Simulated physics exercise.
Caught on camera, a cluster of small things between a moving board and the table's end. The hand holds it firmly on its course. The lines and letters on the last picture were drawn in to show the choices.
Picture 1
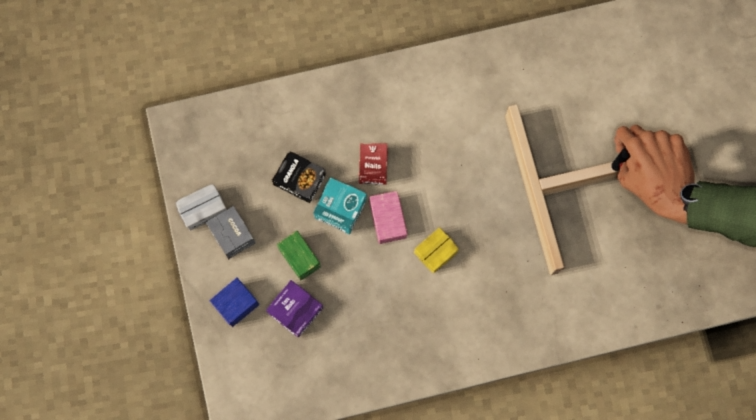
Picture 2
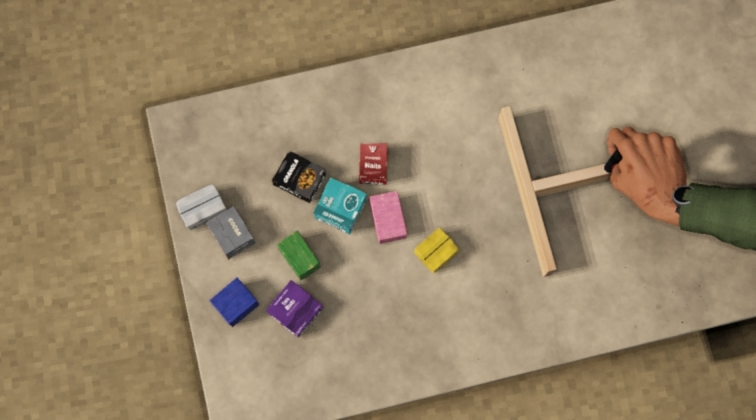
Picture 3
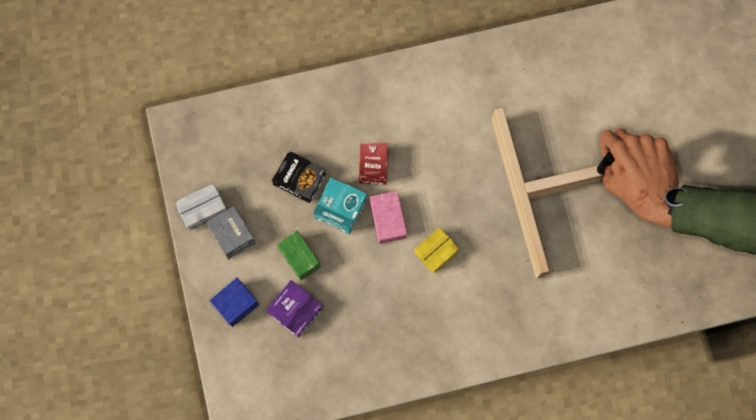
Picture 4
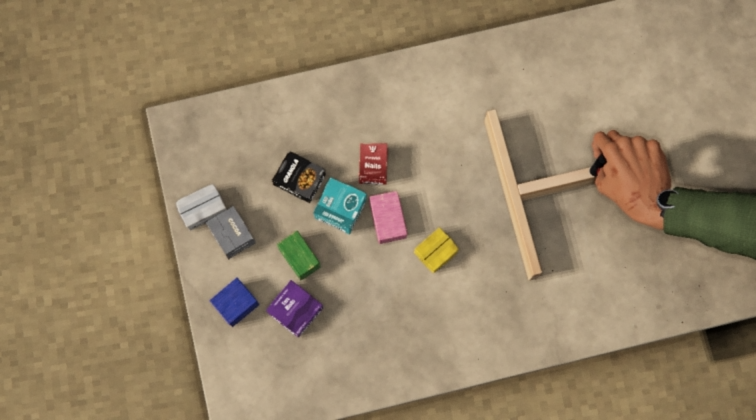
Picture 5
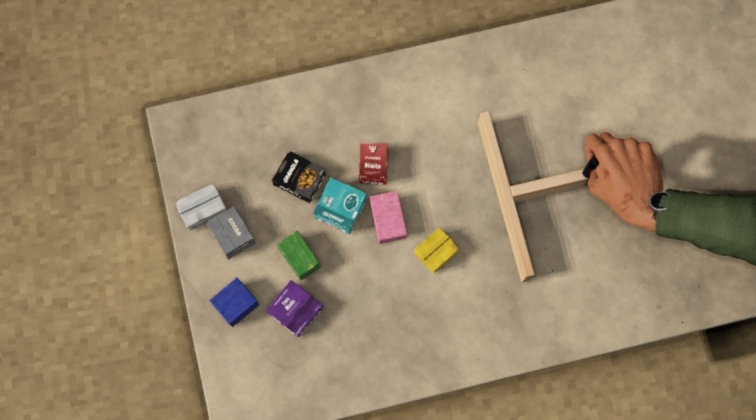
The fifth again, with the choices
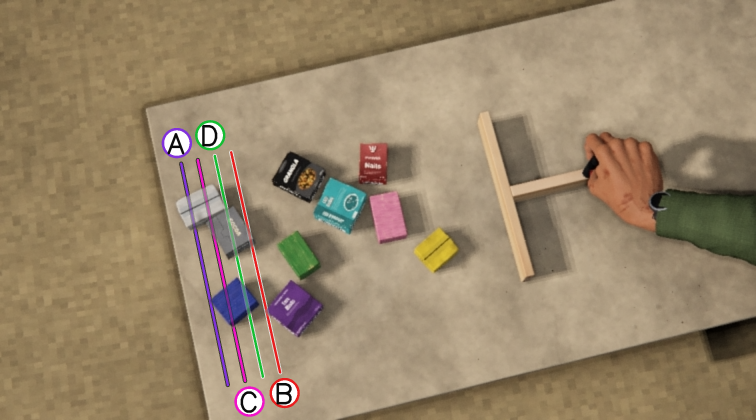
A hand in a green sleeve slides a T-shaped wooden board slowly and steadily leftward across a mottled grey tabletop, seen from above by a still camera, with brown floor around it. To the left sit small boxes and blocks: white, grey, black, red, teal, pink, green, yellow, blue and purple. The board shifts a short way, still clear of the yellow box, while everything else stays motionless.
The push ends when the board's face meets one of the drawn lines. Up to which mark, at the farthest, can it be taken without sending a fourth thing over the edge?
It can go as far as D.
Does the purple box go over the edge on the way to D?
By then, no.
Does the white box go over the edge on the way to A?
Yes.
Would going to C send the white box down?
By then, yes.
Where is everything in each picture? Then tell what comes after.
In the first frame, grey packet (231, 233); green block (299, 256); blue block (235, 303).
In the second frame, board (529, 187); pink block (388, 218).
In the third frame, board (521, 189); purple box (294, 309).
In the fourth frame, board (514, 191); white box (201, 207).
In the fifth frame, board (507, 192); yellow box (436, 251); grey packet (231, 233); green block (299, 256).
On the copy, A at (204, 272); B at (255, 260); C at (221, 268); D at (238, 264).
On D. First, board (411, 215); yellow box (398, 258); white box (201, 207).
Then, board (315, 238); grey packet (220, 237); purple box (274, 321).
Finally, board (239, 256); grey packet over the edge; white box over the edge; two fallen.
By contrast, A drops six; B is within the limit but short; C drops six.
